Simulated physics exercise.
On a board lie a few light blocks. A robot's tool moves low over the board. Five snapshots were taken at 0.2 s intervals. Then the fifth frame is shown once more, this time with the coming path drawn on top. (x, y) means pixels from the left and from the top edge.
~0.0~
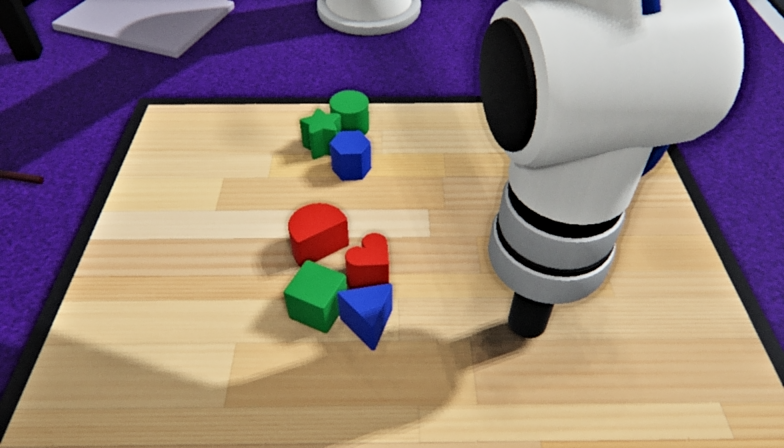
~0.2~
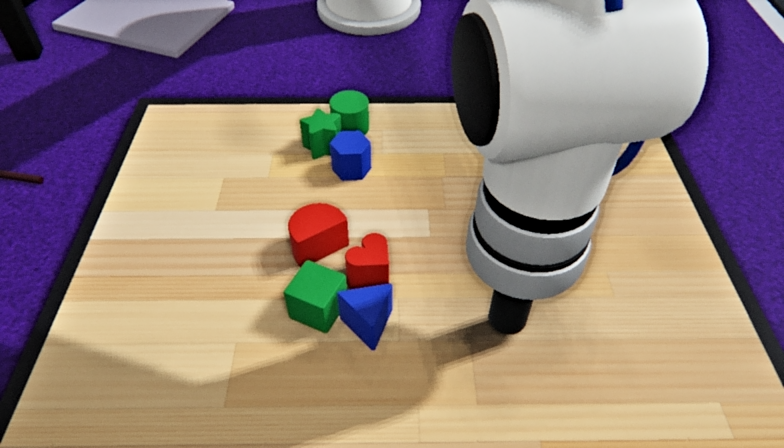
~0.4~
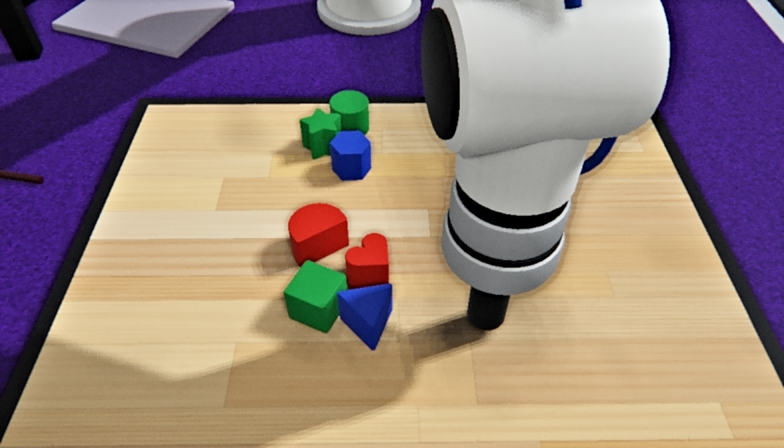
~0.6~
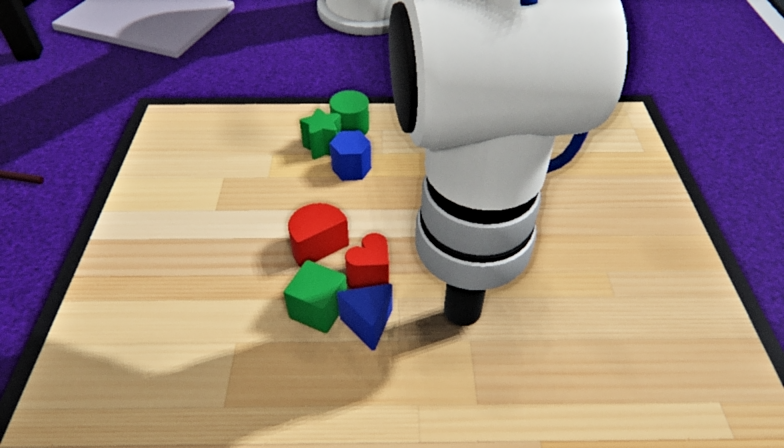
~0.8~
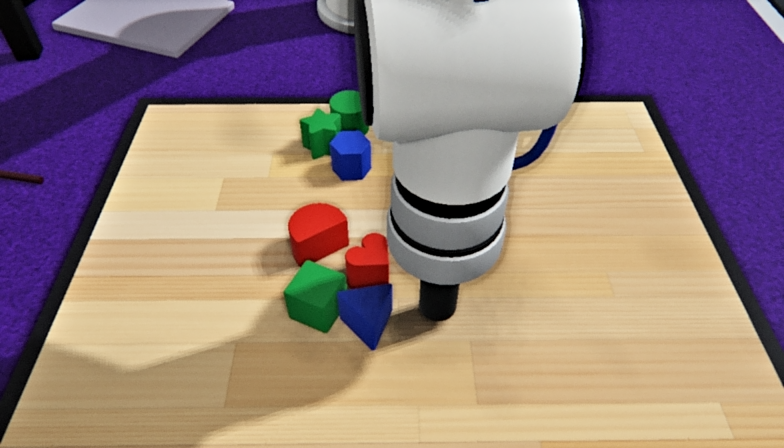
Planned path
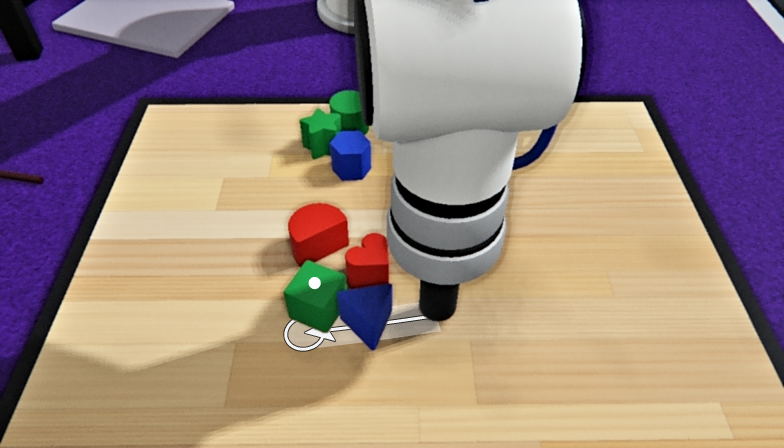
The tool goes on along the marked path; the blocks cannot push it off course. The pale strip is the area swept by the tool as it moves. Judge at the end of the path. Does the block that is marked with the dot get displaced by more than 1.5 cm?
That would be a yes.
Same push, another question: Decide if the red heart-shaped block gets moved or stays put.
Not moved.
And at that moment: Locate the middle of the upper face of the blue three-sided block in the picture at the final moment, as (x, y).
In the picture, that point is around (264, 325).
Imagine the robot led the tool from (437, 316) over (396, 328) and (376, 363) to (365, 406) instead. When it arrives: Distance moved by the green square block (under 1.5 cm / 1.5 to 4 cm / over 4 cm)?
The green square block ends up very close, under 1.5 cm away.
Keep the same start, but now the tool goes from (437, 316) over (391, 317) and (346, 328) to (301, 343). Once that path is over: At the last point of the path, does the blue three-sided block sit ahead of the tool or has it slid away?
I'd say it is still being pushed.
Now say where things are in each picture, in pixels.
In the first frame, lower end of the tool (527, 323), tops of blocks, green square block (315, 283), blue three-sided block (367, 300), red heart-shaped block (370, 251).
In the second frame, tool (507, 319), blocks as before.
In the third frame, tool (486, 315), blocks as before.
In the fourth frame, tool (462, 311), blocks as before.
In the fifth frame, tool (437, 306), green square block (315, 283), blue three-sided block (367, 300), red heart-shaped block (370, 251).
The drawn path runs straight from (437, 316) to (305, 333); the dot is on the green square block.
On the path given first. One third of the way, tool (393, 313); blue three-sided block (356, 302), turned 20° anticlockwise.
Two thirds of the way, tool (348, 318); green square block (301, 282), turned 30° clockwise; blue three-sided block (309, 316), turned 25° anticlockwise.
At the end, tool (303, 324); green square block (286, 275), turned 45° clockwise; blue three-sided block (264, 325), turned 35° anticlockwise; red heart-shaped block not moved.
